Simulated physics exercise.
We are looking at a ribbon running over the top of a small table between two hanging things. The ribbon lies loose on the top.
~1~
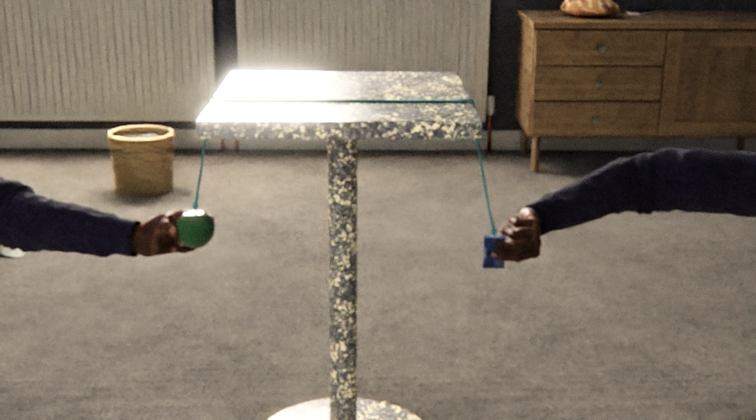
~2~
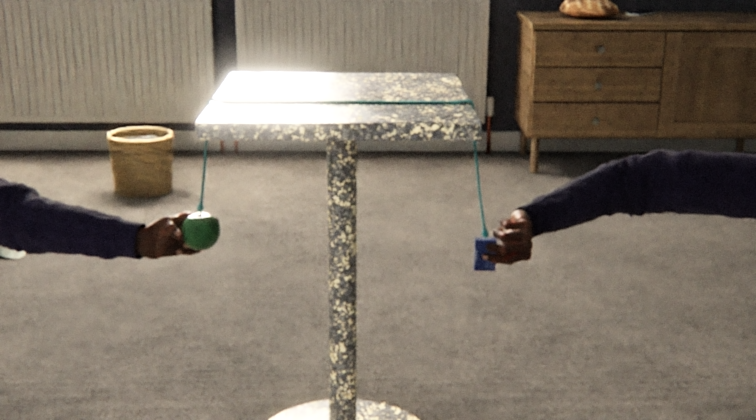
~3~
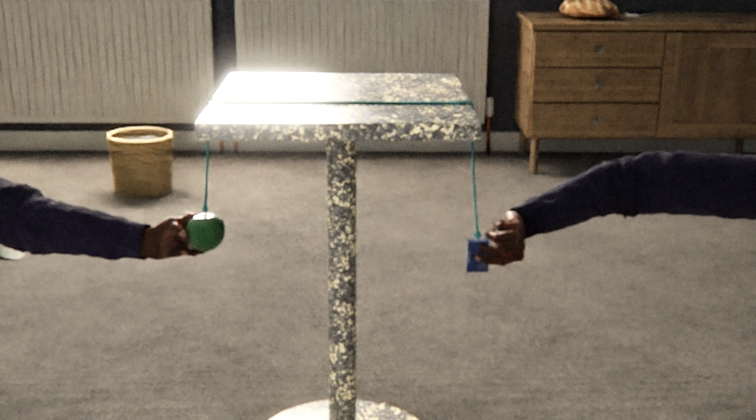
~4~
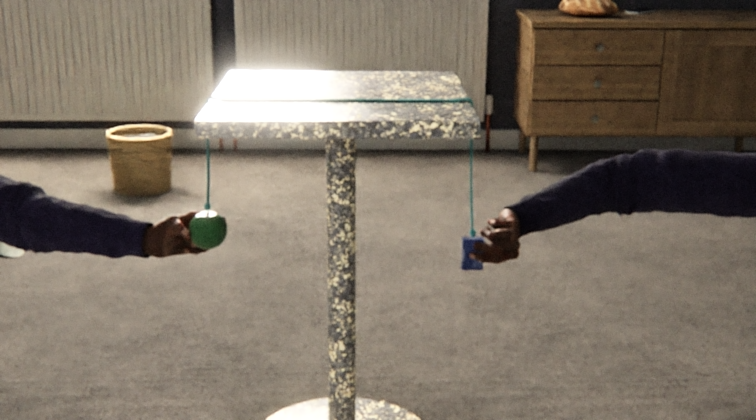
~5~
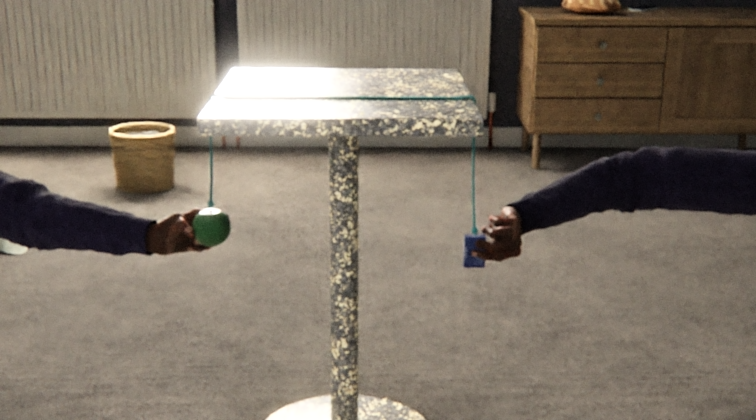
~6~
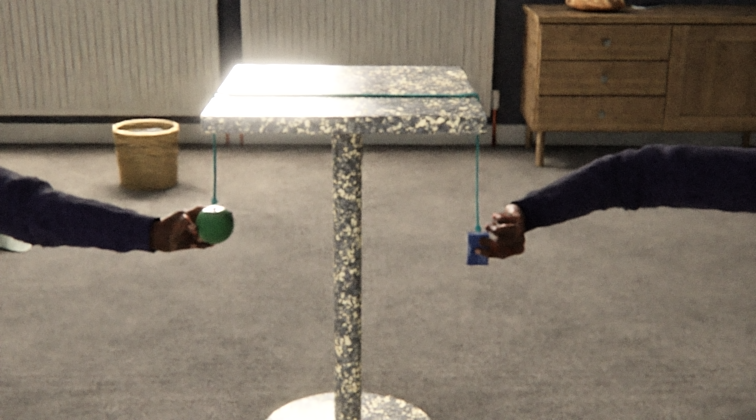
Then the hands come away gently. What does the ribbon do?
The ribbon goes down on the left.
Then, 0.44 s past the final frame, left apple lower near (226, 334); right matchbox higher near (490, 128).
Then, 0.84 s past the final frame, left apple down on the floor; right matchbox pulled up onto the top near (251, 85).
Then, 1.18 s past the final frame, left apple down on the floor; right matchbox lower near (7, 363).
When it is over, left apple down on the floor; right matchbox down on the floor. The ribbon sinks on the left side.
